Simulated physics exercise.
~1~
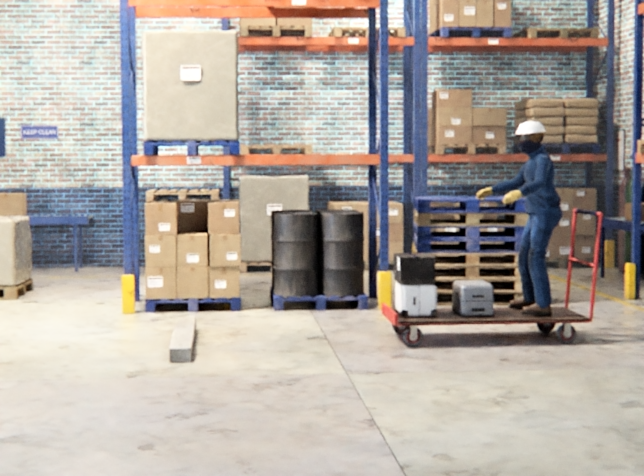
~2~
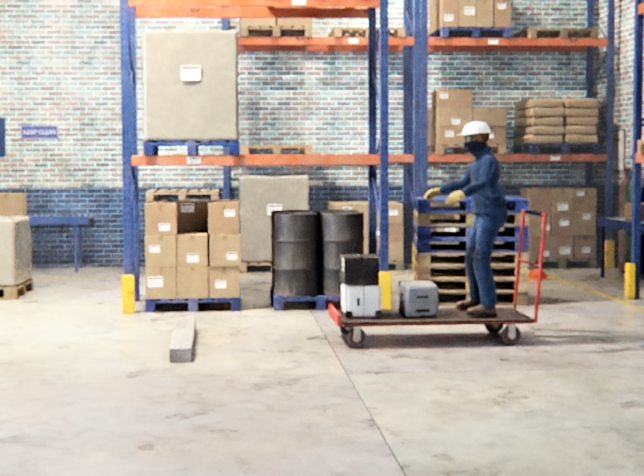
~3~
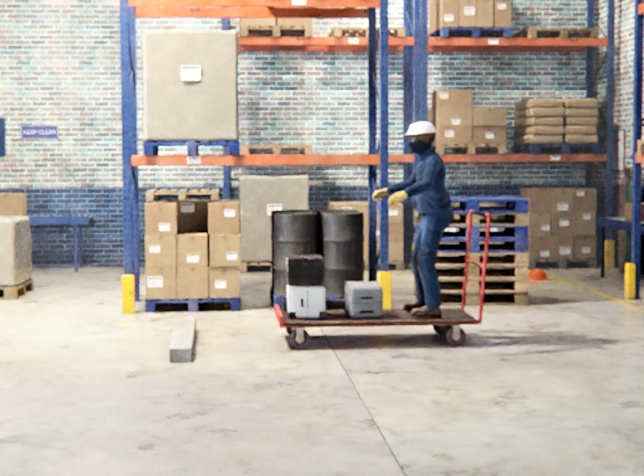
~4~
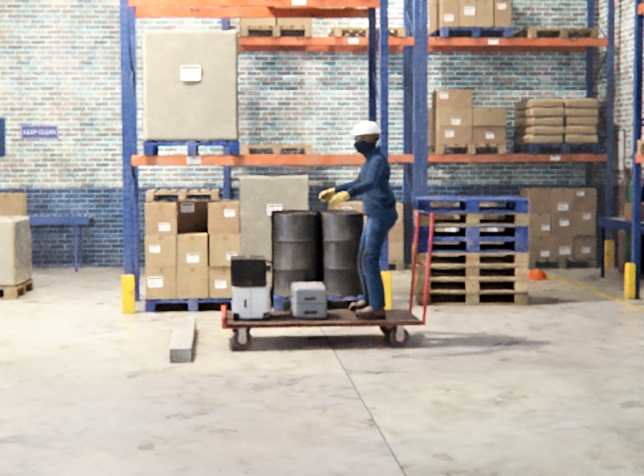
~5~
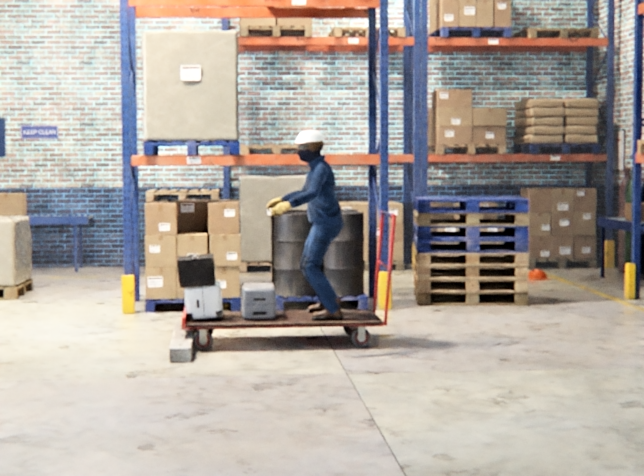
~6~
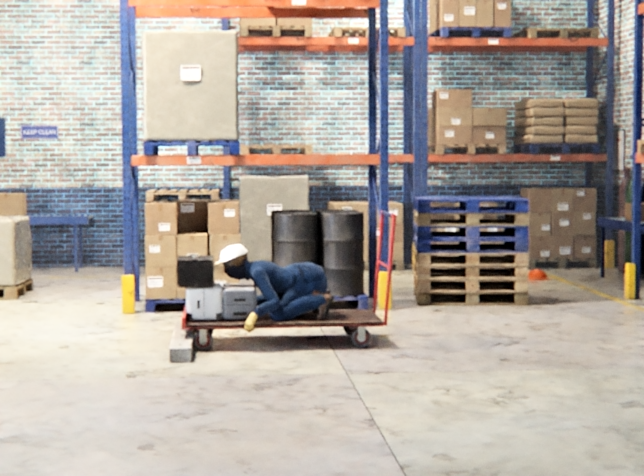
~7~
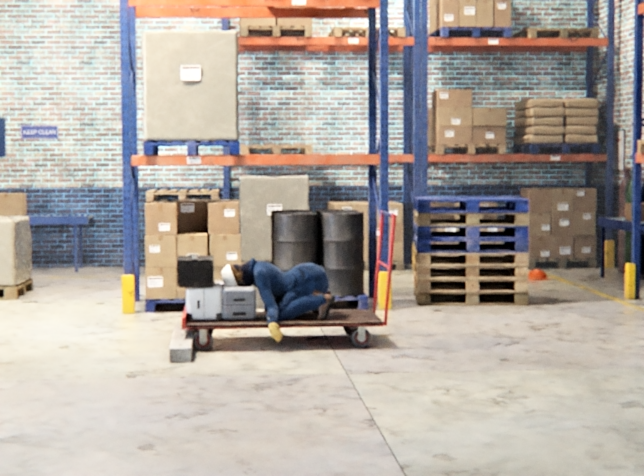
In a warehouse, a worker in blue overalls and a white helmet stands on a flat cart rolling left with grey, white and black cases, until it stops against a low sill; the worker pitches forward and ends slumped behind the cases, all still aboard.
